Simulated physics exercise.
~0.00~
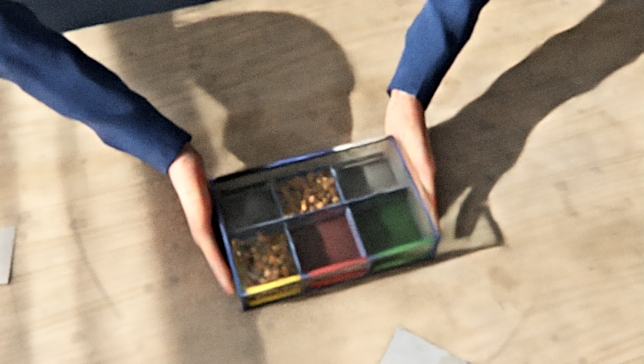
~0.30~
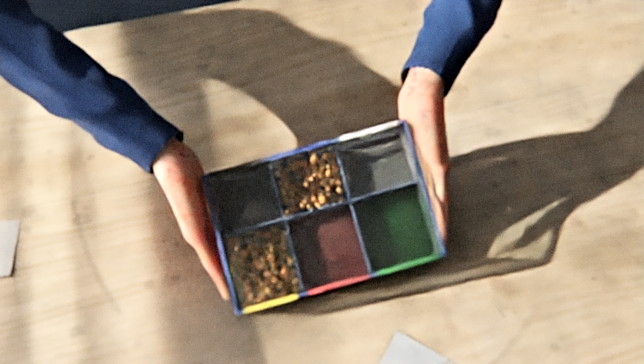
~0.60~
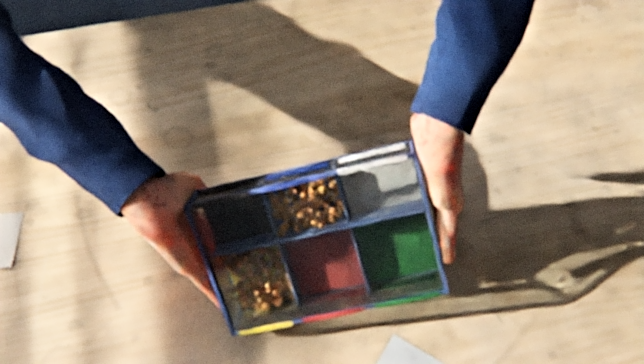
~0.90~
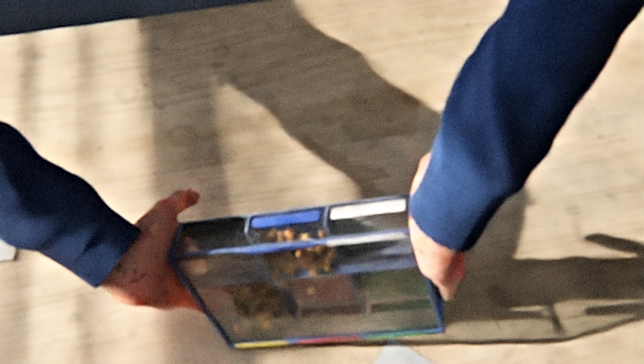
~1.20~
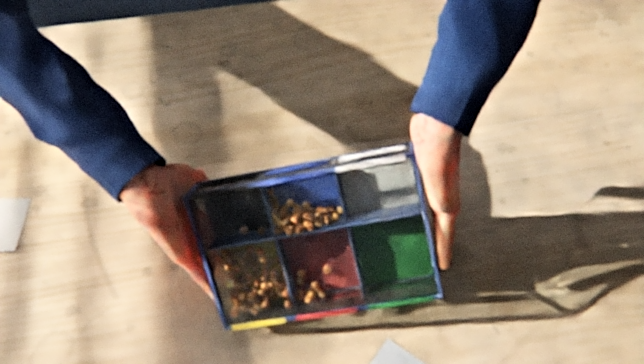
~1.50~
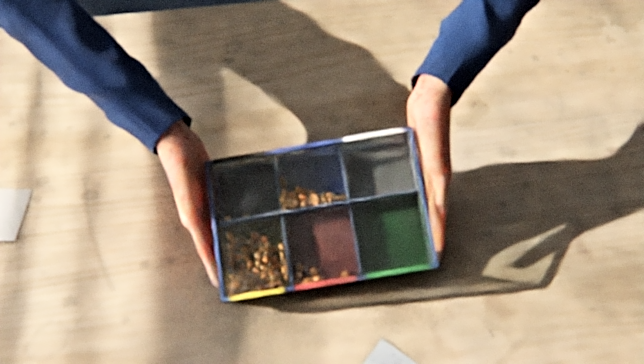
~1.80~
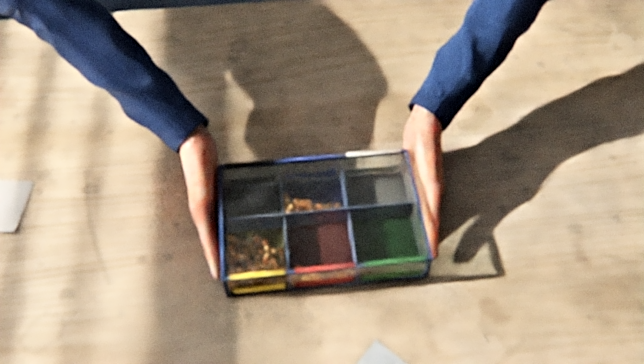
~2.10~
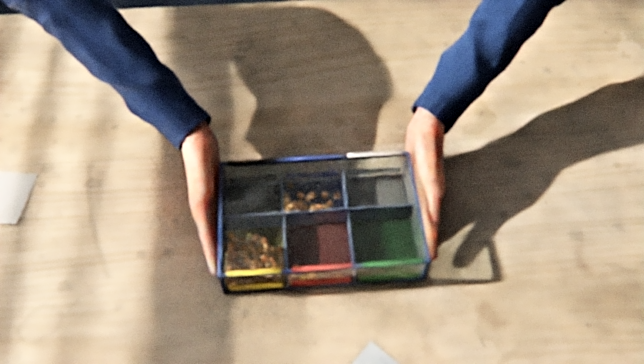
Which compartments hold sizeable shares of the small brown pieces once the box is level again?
The yellow and blue compartments hold sizeable shares, with the yellow one holding the most. The red, green, white and black compartments have few or none.
